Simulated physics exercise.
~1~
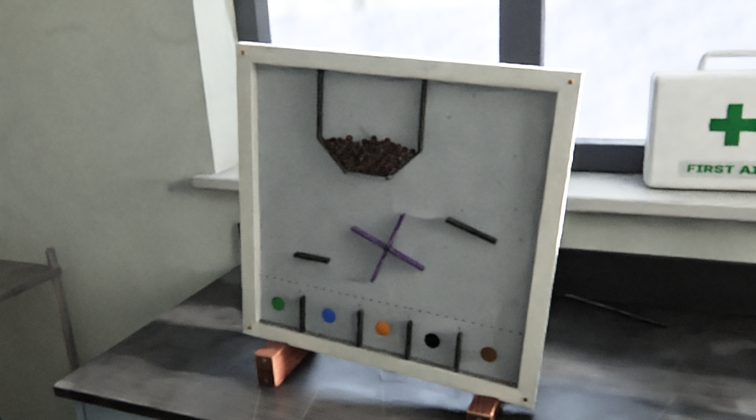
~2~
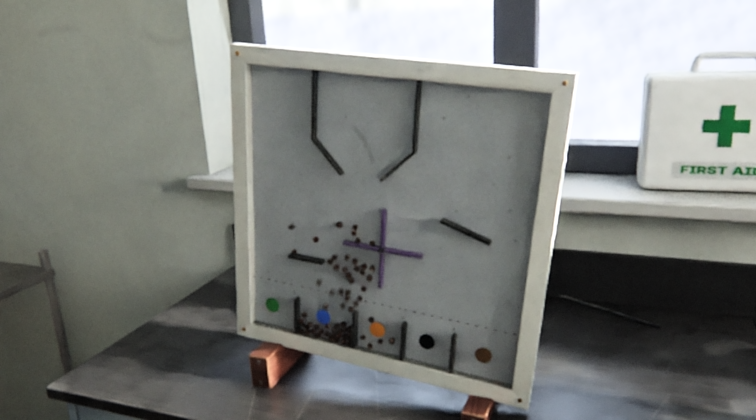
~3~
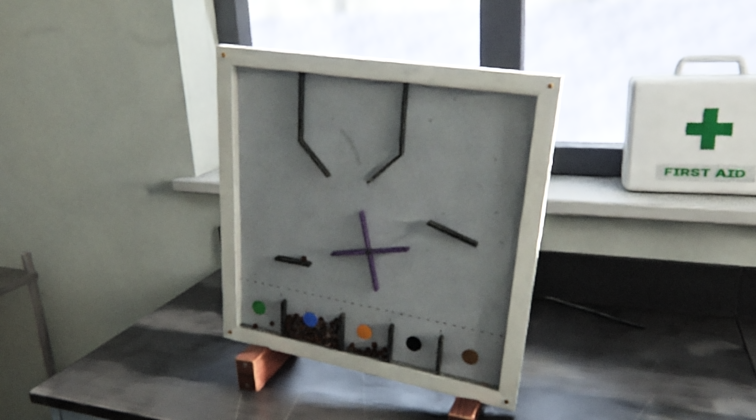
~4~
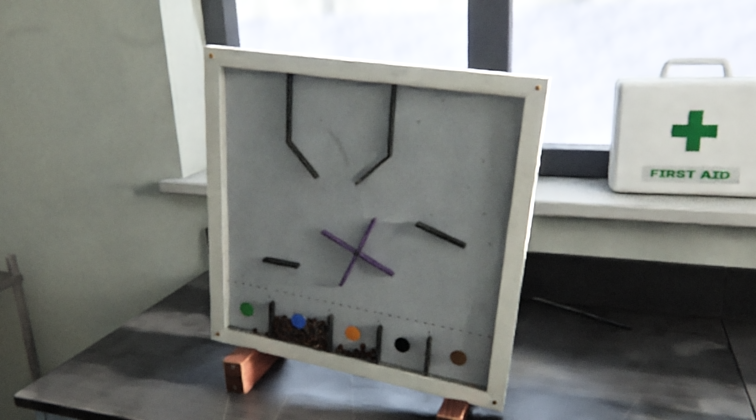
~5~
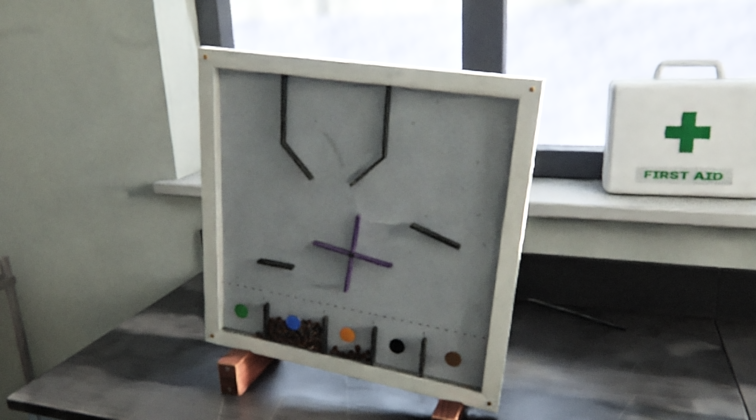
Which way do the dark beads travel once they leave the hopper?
The beads move down, dropping past the purple cross towards the bins along the bottom of the board.
